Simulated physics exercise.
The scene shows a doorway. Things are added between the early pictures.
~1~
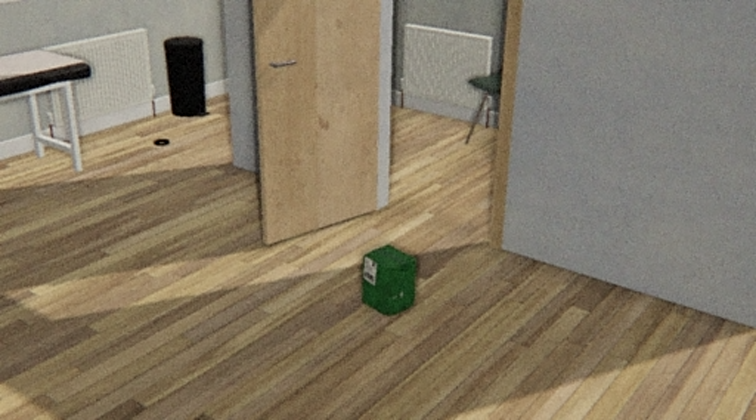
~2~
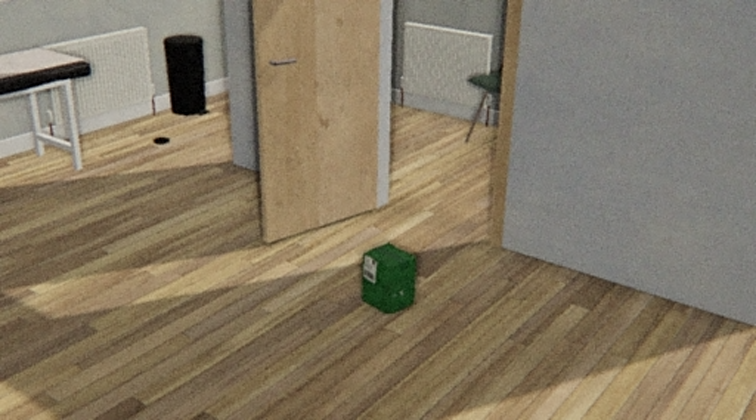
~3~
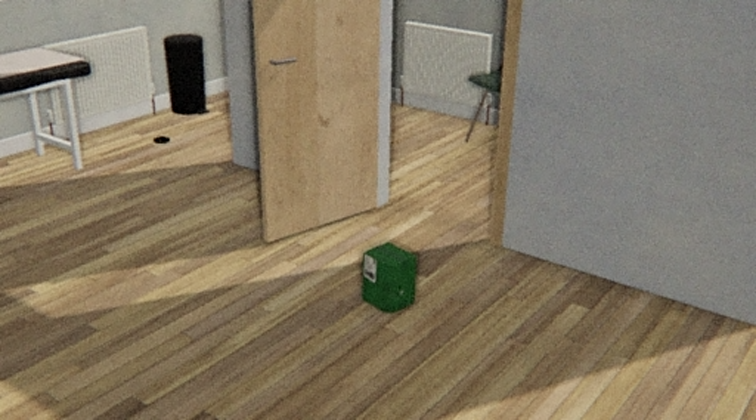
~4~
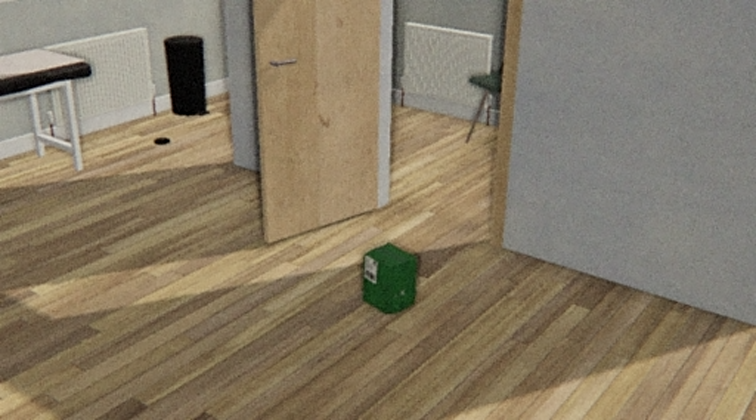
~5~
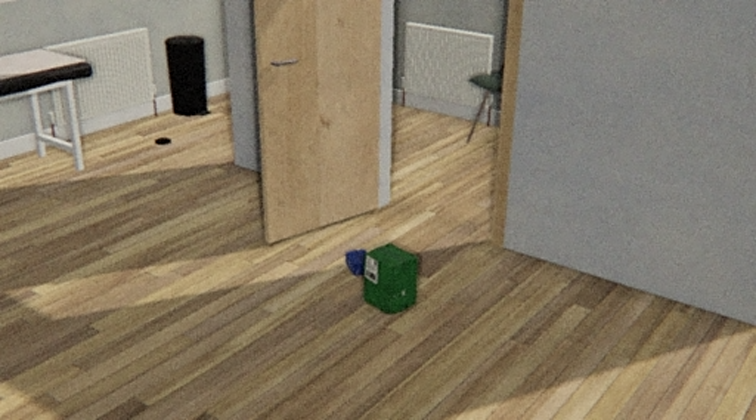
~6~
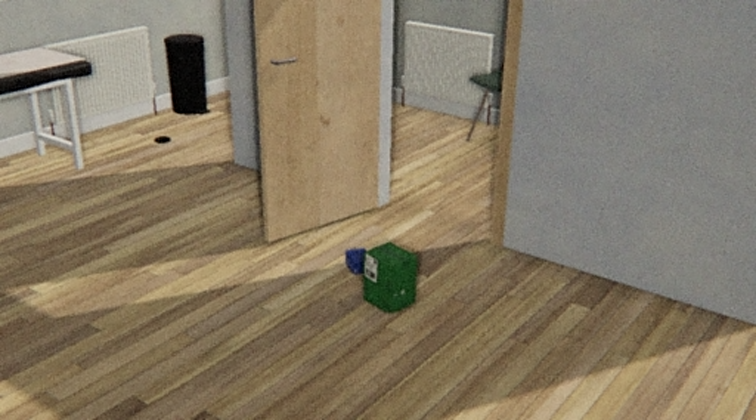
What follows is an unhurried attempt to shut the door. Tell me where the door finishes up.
The door's path stays clear.
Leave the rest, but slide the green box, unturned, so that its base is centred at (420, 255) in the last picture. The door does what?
After that it cannot finish its swing.
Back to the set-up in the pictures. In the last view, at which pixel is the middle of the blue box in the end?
Looks like it settles somewhere around (415, 269).
Then, 1.50 s after the last picture, door 64° open; blue box slid a little near (368, 263).
Then, 2.00 s after the last picture, door 43° open; blue box slid well along near (410, 268).
At rest, door 0° open; moved from the start, blue box; green box in place. Seen from the same camera at the end, blue box near (415, 270).
